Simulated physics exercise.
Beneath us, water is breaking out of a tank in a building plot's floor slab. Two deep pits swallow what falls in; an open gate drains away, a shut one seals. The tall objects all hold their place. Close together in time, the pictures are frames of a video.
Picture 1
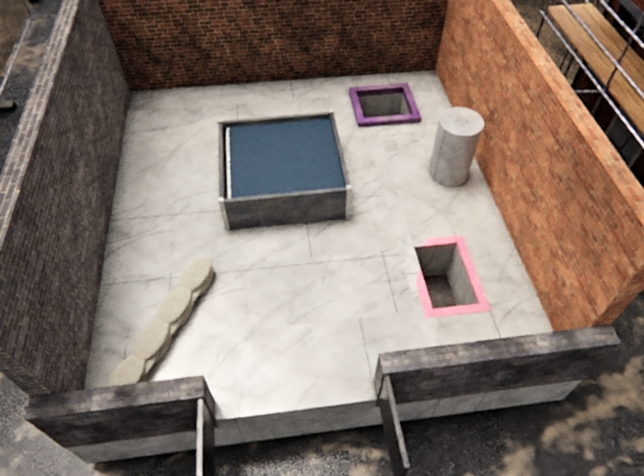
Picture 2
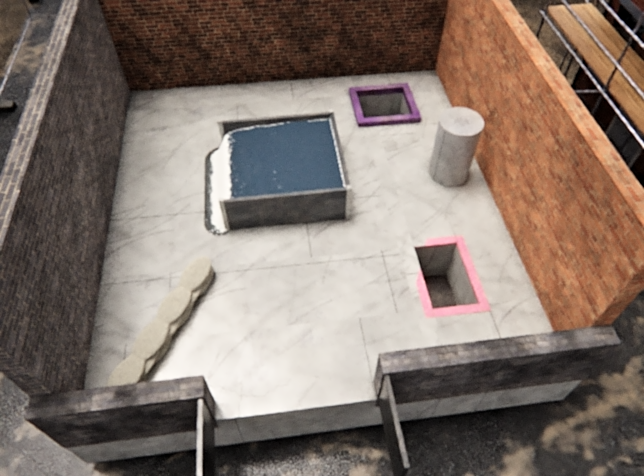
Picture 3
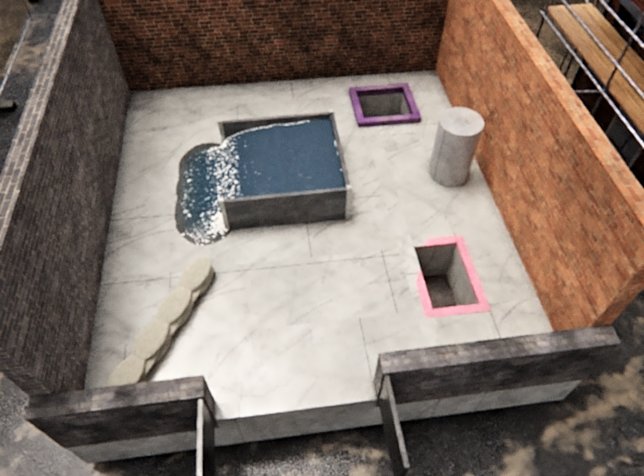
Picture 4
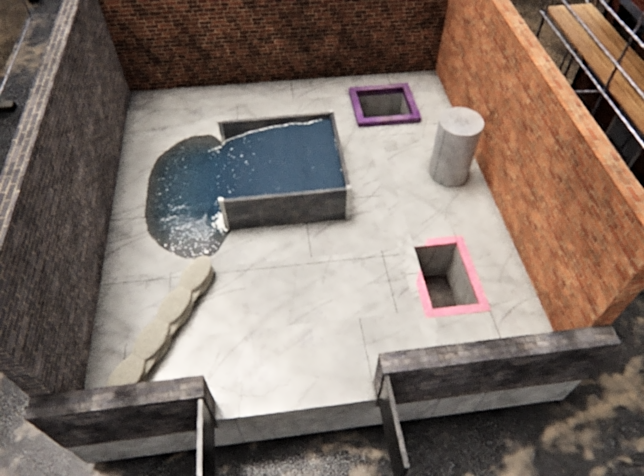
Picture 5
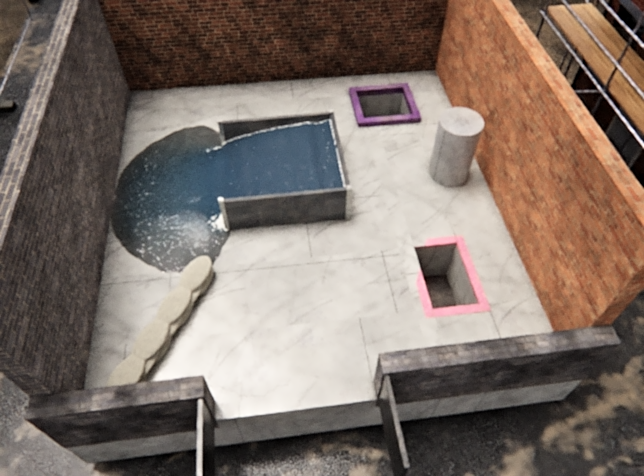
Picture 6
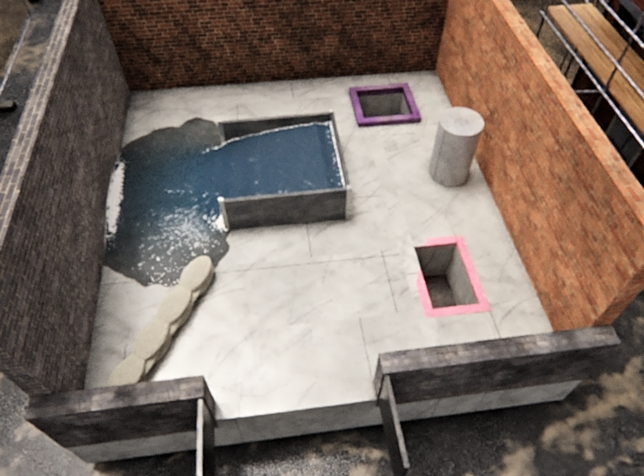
The footage shows water pouring from the open left side of a rectangular tank on a pale walled floor, spreading leftward in a widening pool to the dark brick wall and the upper end of a scalloped barrier.
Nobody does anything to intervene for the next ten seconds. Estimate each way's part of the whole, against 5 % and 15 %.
Outcome: The gate will capture a light share below five per cent, the purple pit will capture a light share below five per cent, the pink pit will capture a medium share of five to fifteen per cent.
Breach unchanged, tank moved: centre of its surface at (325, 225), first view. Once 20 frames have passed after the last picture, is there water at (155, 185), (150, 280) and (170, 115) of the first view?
In sequence: Inundated, next inundated, then inundated.
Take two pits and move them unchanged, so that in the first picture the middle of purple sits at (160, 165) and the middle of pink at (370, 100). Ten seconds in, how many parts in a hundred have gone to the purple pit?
Note: Purple pit, 20 percent.
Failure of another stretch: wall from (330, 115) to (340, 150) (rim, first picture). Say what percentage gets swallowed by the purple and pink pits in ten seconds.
Purple 6 %, pink 14 %.
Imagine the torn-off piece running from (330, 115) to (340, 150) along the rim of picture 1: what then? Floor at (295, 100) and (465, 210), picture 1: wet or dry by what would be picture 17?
Well, the first place ends up left untouched, and the second one drenched.
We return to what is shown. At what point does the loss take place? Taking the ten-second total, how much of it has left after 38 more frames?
Around 15 percent.
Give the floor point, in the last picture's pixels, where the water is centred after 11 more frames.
Close to (188, 193).
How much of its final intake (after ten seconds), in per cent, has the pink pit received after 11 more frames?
0 %.
A moment on, water covers 20 % of the floor; the gate 0 %, the purple pit 0 %, the pink pit 0 %.
Next, water covers 25 % of the floor; the gate 0 %, the purple pit 0 %, the pink pit 0 %.
Then, water covers 40 % of the floor; the gate 0 %, the purple pit 0 %, the pink pit 0 %.
Later, water covers 65 % of the floor; the gate 0 %, the purple pit 1 %, the pink pit 0 %.
In the end, water covers 75 % of the floor; the gate 1 %, the purple pit 1 %, the pink pit 8 %.
